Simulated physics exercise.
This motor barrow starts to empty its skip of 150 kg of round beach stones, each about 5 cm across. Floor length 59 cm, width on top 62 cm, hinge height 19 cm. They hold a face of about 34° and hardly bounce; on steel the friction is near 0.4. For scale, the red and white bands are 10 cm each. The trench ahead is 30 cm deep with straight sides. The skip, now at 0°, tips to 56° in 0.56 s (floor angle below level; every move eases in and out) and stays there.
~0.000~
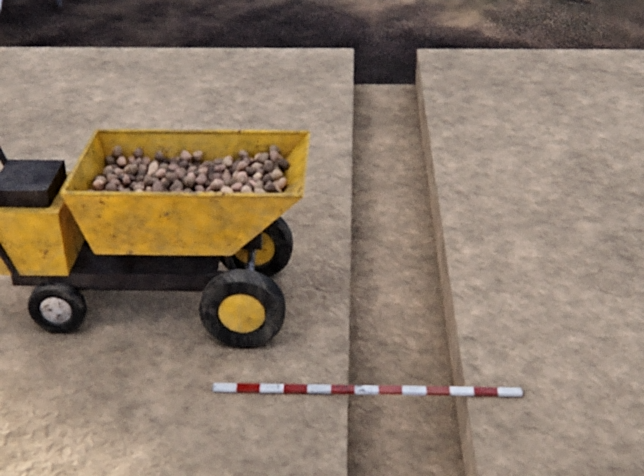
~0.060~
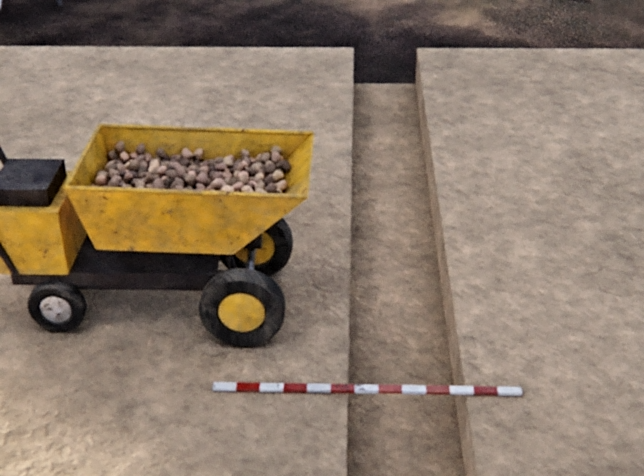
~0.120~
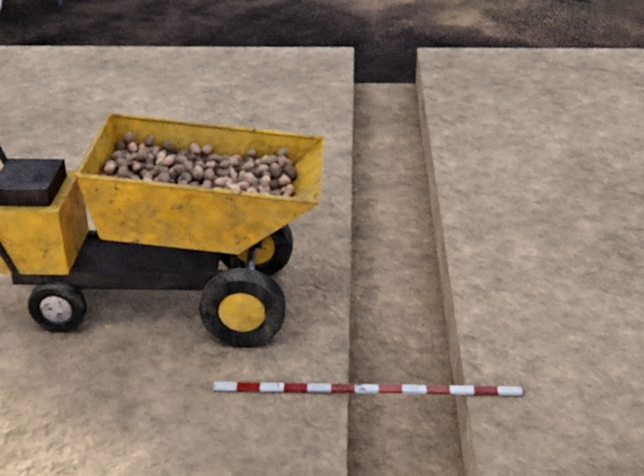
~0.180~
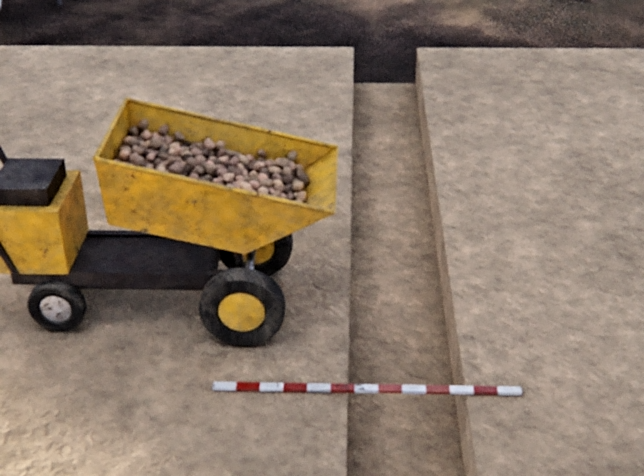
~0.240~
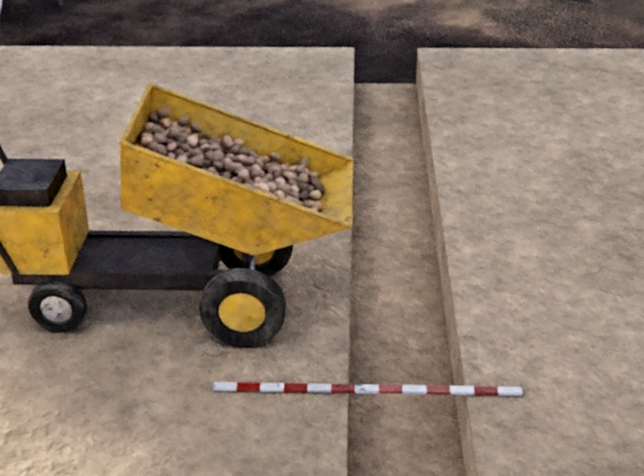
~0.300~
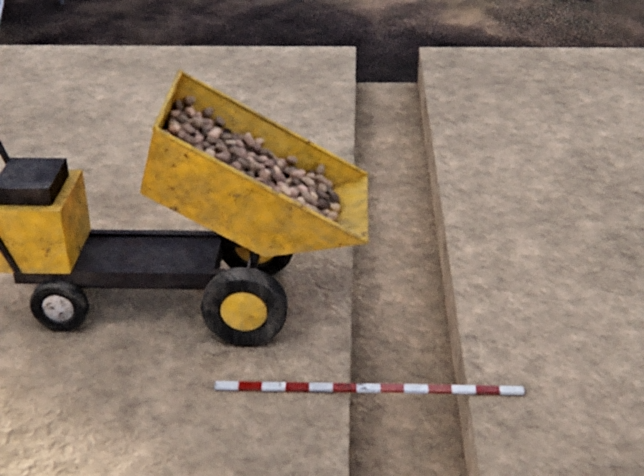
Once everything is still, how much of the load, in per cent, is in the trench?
Some 64 per cent of it.
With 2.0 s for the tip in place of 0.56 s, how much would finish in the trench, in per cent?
It would be near 85 per cent.
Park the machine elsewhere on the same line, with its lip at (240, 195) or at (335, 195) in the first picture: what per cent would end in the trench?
About 95 and 40 per cent.
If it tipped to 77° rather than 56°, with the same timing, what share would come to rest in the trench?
Then about 70 per cent.
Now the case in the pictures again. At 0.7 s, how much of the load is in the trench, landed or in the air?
Some 5 per cent.
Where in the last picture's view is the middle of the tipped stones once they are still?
Around (436, 342).
After 0.4 s the floor is at 47°; 100 % in the skip; the foremost stones are at (357, 236).
After 0.7 s the floor is at 56°; 93 % in the skip, 7 % in the trench; the foremost stones are at (440, 296).
After 1.0 s the floor is at 56°; 40 % in the skip, 29 % in the trench, 30 % past the trench; the foremost stones are at (579, 311).
After 3.0 s the floor is at 56°; 1 % in the skip, 64 % in the trench, 34 % past the trench; the foremost stones are past the picture's edge.
